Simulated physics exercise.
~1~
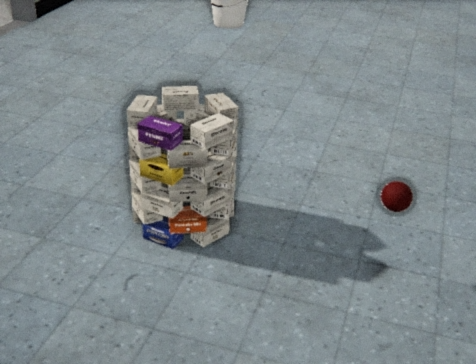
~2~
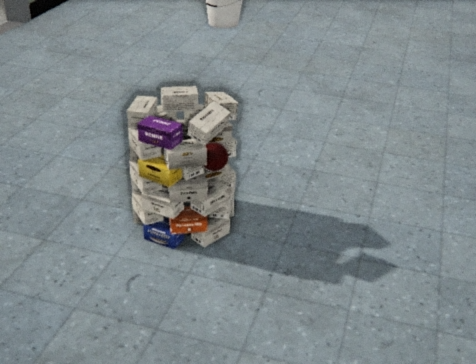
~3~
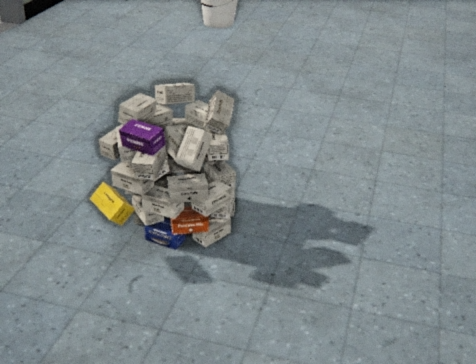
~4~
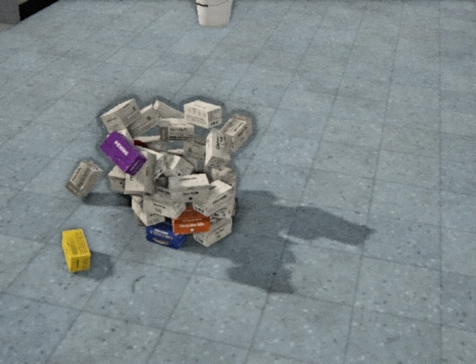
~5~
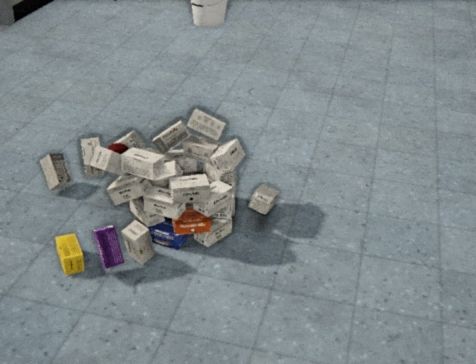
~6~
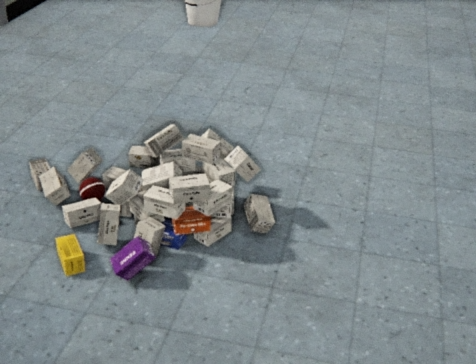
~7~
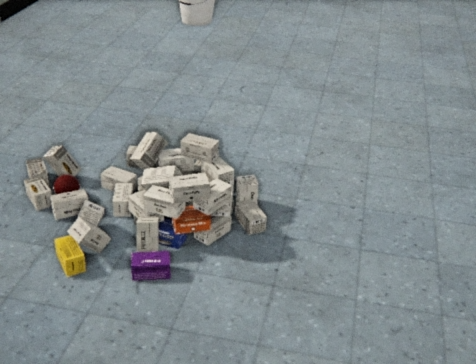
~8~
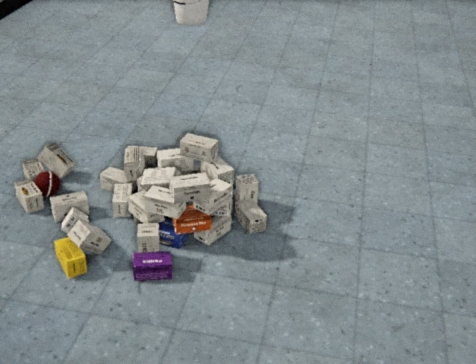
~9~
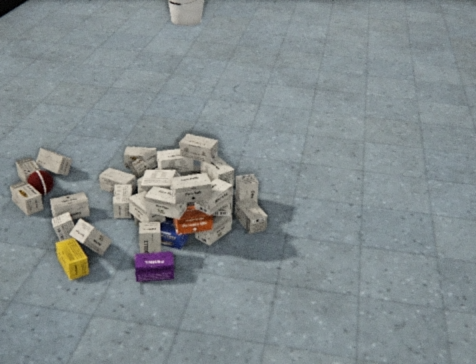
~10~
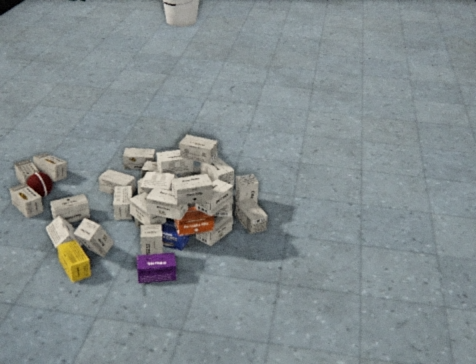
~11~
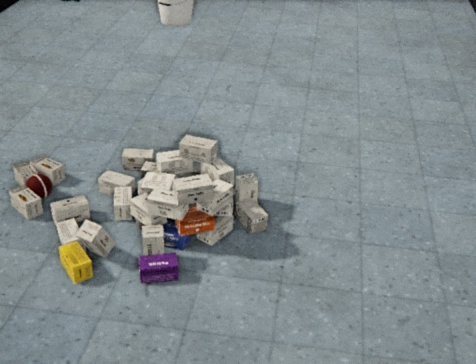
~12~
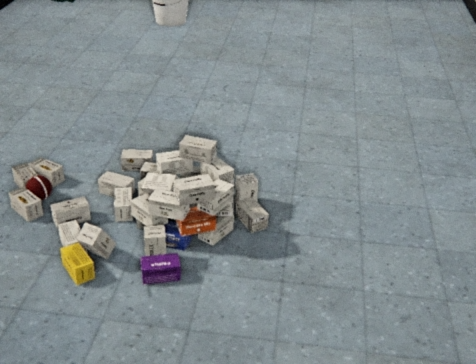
The clip shows a dark red ball moving left into a round tower of mostly white packets, whose upper part collapses leftward, spilling yellow and purple packets onto the tiled floor; the ball settles at left among fallen packets, while blue and orange ones stay in the remaining heap.
